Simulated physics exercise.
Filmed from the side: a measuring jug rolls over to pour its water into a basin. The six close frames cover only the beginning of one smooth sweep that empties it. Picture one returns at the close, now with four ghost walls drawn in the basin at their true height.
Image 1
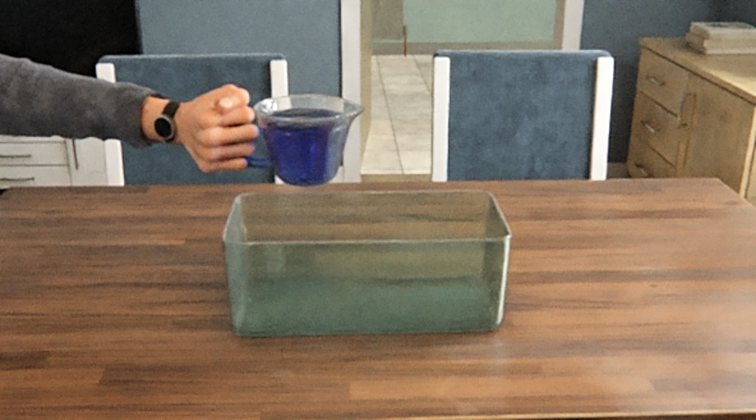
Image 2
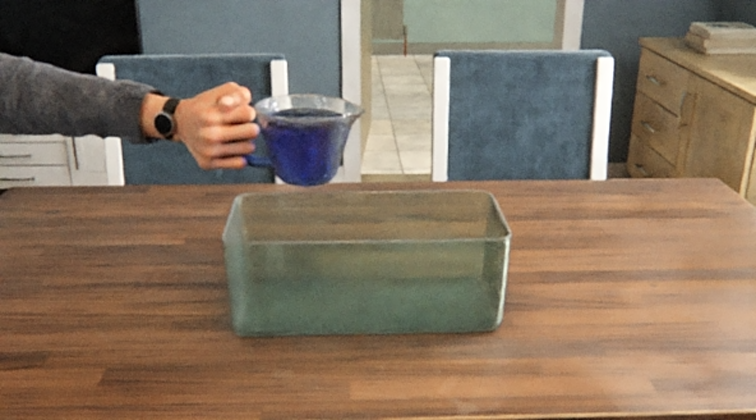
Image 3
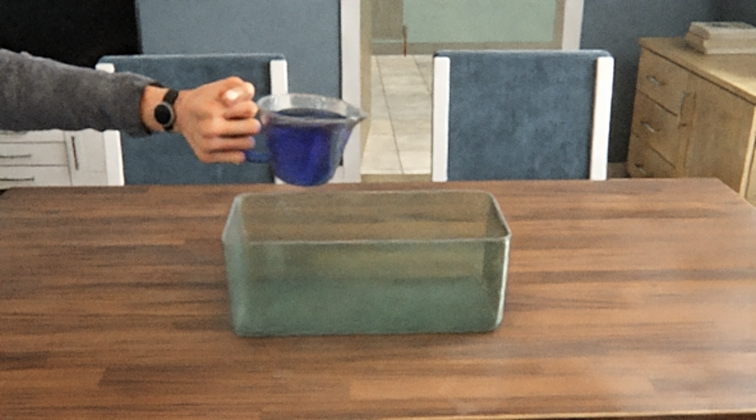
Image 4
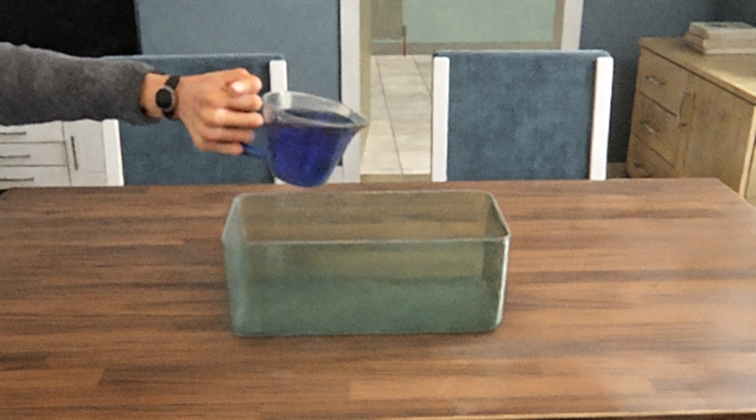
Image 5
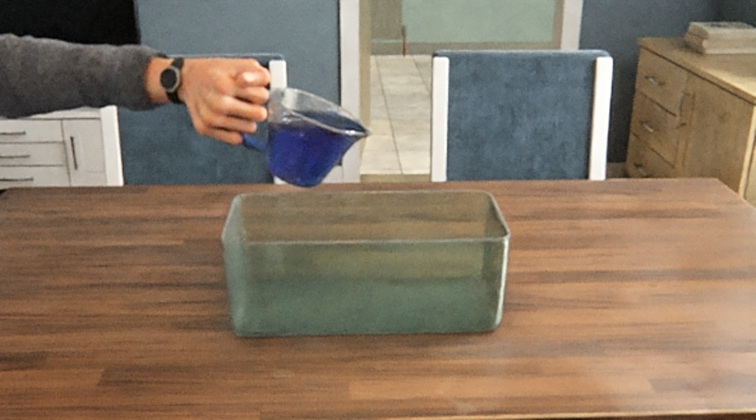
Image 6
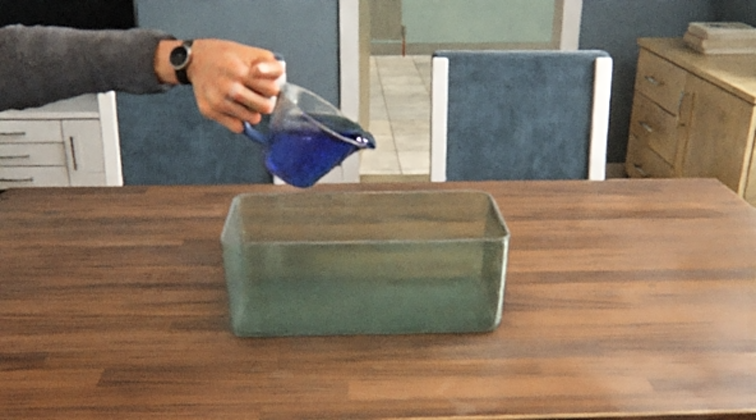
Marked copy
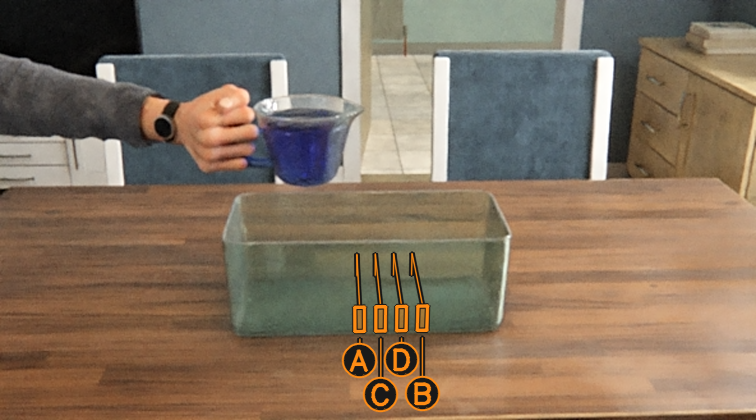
At a wooden dining table, a hand tilting a glass jug of blue liquid rightward above a clear basin until liquid reaches its lip.
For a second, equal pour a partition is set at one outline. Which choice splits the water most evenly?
D.
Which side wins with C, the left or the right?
The right one.
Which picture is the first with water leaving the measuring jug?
In picture 6.
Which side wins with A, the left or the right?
More ends on the right.
On the marked copy, A at (359, 338); B at (422, 337); C at (380, 338); D at (401, 337).
Choosing A, about 6 % ends left of the wall and 93 % right of it.
Choosing B, about 78 % ends left of the wall and 21 % right of it.
Choosing C, about 16 % ends left of the wall and 83 % right of it.
Choosing D, about 53 % ends left of the wall and 47 % right of it.
